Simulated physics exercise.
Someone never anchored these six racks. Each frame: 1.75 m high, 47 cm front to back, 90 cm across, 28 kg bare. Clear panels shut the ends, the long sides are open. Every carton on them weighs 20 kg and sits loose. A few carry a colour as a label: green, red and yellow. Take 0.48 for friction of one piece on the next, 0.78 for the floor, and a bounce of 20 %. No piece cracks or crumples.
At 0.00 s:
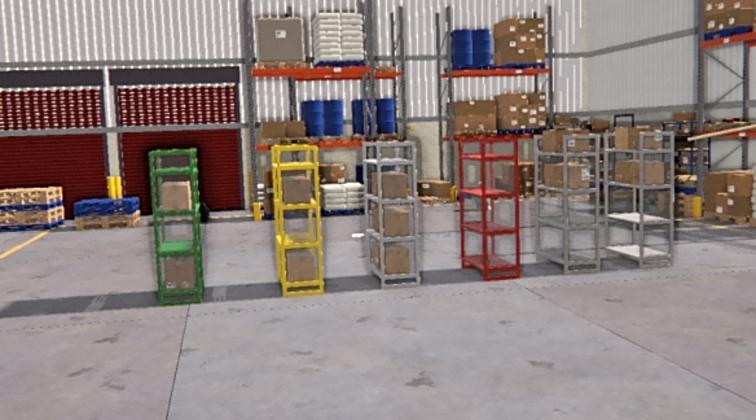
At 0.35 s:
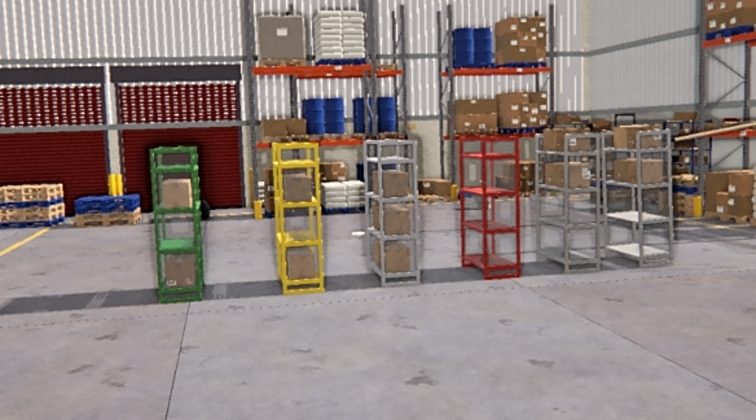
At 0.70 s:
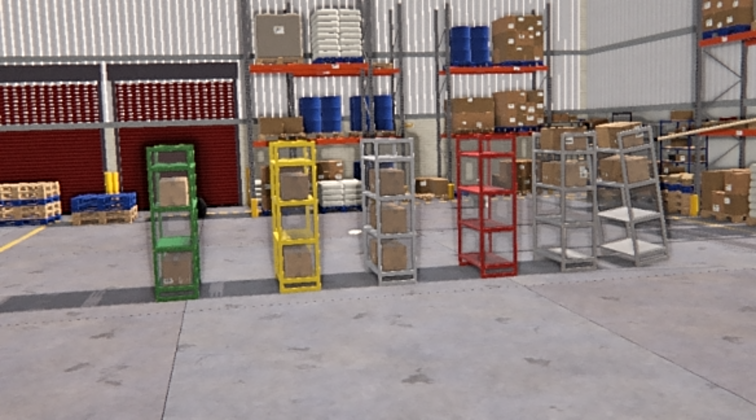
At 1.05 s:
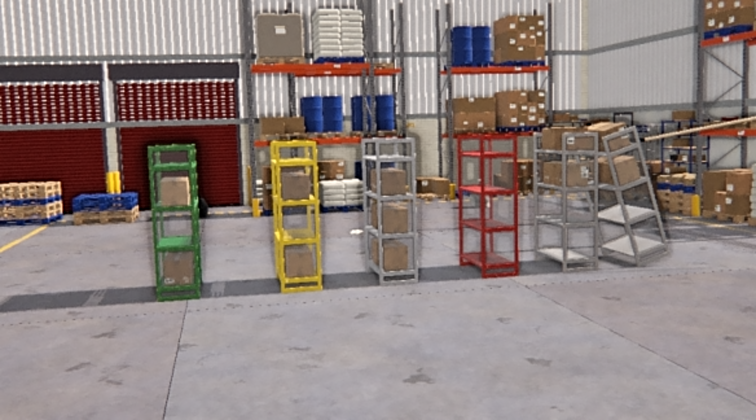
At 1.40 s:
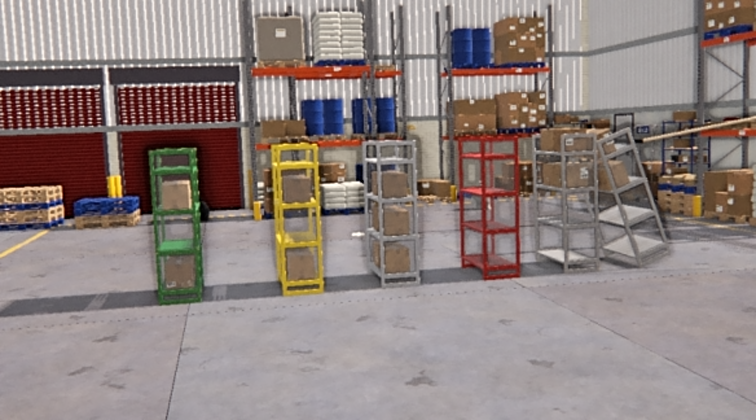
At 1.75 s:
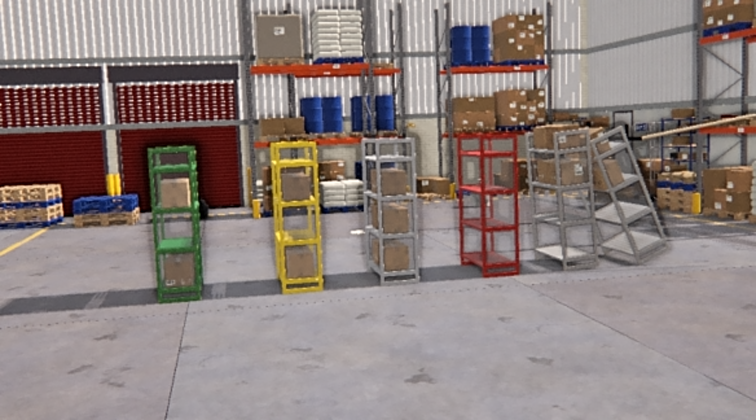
The clip shows a row of six shelving racks holding boxes in a warehouse; a pole reaches in from the right, the rightmost grey rack tilts left against its neighbour, which leans slightly, while the coloured racks stay upright.
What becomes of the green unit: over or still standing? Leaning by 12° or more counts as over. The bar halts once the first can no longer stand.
The green unit stays standing.
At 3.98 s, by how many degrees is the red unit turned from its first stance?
Some 60°.
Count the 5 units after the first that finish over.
4 of them.
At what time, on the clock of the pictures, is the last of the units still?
Around 6.5 s.
After 3.08 s, 8 cartons spilt or dropped; 2 of the 5 other units over; green unit unmoved; red unit 32° from how it stood.
After 3.98 s, 12 cartons spilt or dropped; 4 of the 5 other units over; green unit unmoved; red unit 57° from how it stood.
In the end (6.7 s), 18 cartons spilt or dropped; 4 of the 5 other units over; green unit unmoved; red unit 60° from how it stood; yellow unit 31° from how it stood. One left standing. From the last view, middles, green unit near (177, 221), red unit near (413, 225).
